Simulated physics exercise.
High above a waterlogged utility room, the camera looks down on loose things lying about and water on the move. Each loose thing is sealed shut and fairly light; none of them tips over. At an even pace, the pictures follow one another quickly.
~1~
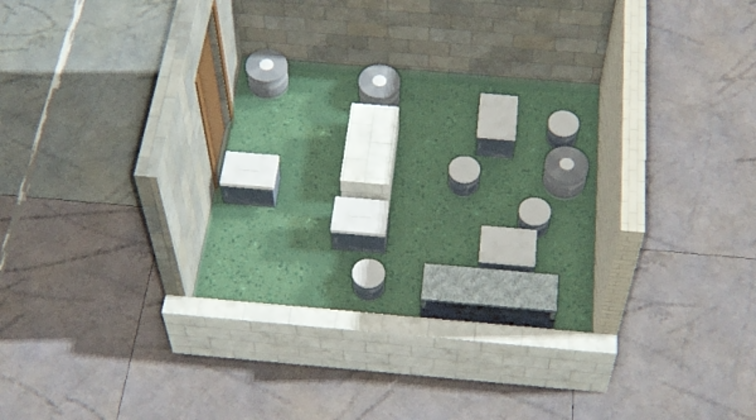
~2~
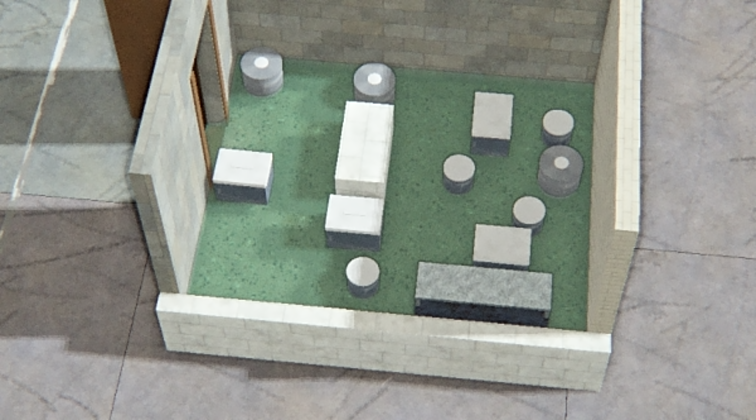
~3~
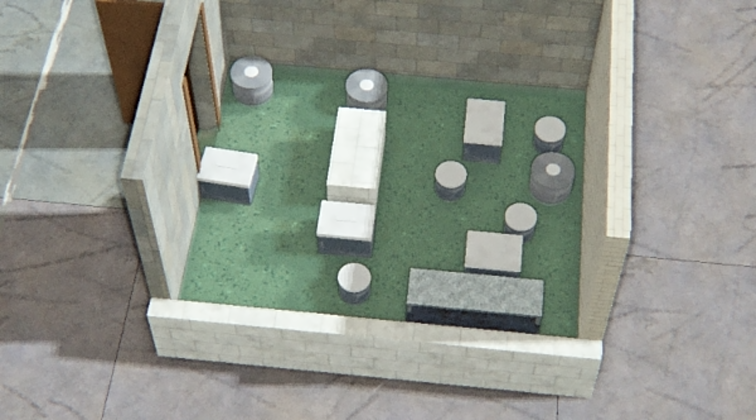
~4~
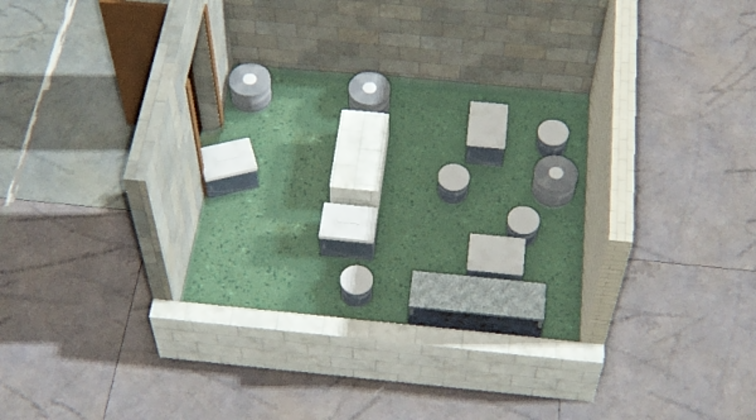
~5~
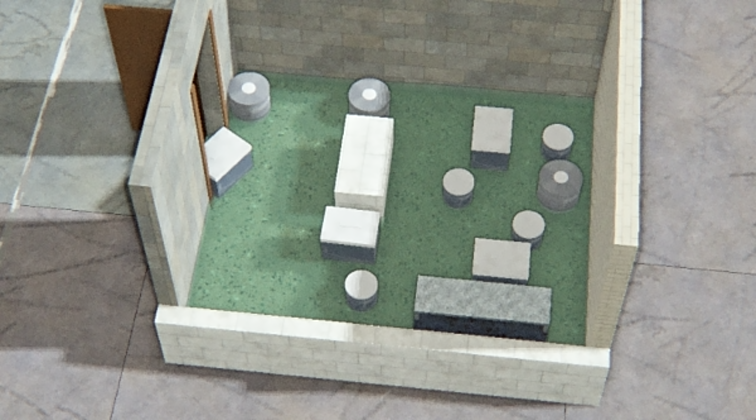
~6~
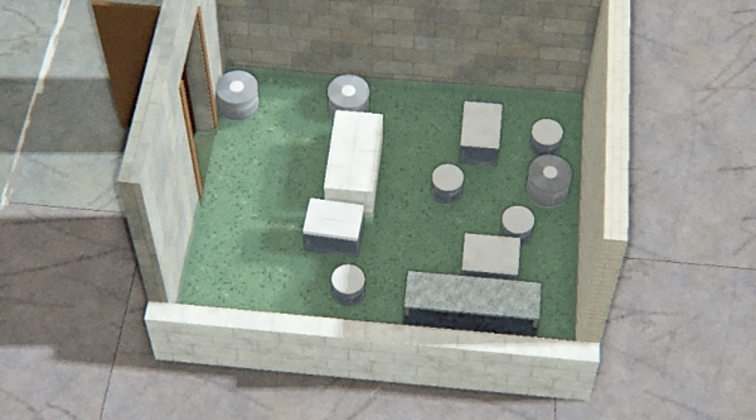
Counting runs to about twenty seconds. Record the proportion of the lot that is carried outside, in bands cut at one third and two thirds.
The outcome is mid-range, one to two thirds.
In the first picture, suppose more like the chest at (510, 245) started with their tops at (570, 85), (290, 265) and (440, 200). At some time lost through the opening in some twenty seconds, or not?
Sure - one by one that's in the room, then out of the room, then out of the room.
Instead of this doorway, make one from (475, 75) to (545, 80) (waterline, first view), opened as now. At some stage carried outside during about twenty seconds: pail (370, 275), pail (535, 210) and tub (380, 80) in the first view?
In the order given: Retained, flushed out, flushed out.
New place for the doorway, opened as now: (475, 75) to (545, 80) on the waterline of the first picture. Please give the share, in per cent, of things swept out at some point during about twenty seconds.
Roughly 60 in a hundred.
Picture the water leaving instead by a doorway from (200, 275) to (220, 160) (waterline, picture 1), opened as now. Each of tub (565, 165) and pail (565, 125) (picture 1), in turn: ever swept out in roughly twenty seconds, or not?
Outcome by order: Not lost; not lost.
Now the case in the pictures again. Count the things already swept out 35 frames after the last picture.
4.
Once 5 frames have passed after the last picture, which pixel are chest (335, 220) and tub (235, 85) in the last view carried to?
(287, 199) and (222, 124).
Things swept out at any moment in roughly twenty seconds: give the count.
5 in all.
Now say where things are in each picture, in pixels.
The first picture shows a tub at (266, 65) floats; a tub at (379, 81) floats; 0 of 11 have shifted.
The second picture shows a tub at (261, 63) floats; a tub at (374, 79), afloat; 0 of 11 have shifted.
The third picture shows a tub at (251, 72) floats, close to its start; a tub at (367, 85), afloat; 1 of 11 have shifted.
The fourth picture shows a tub at (250, 79), afloat, close to its start; a tub at (369, 88), afloat; 2 of 11 have shifted.
The fifth picture shows a tub at (249, 88) floats, close to its start; a tub at (369, 95), afloat, close to its start; 3 of 11 have shifted.
The sixth picture shows a tub at (237, 87), afloat, close to its start; a tub at (348, 91), afloat, close to its start; 4 of 11 have shifted.
A moment on, 1 of 11 are out; 10 afloat.
Next, 4 of 11 are out; 7 afloat.
Later, 4 of 11 are out; 7 afloat.
In the end, 5 of 11 are out; 6 afloat.
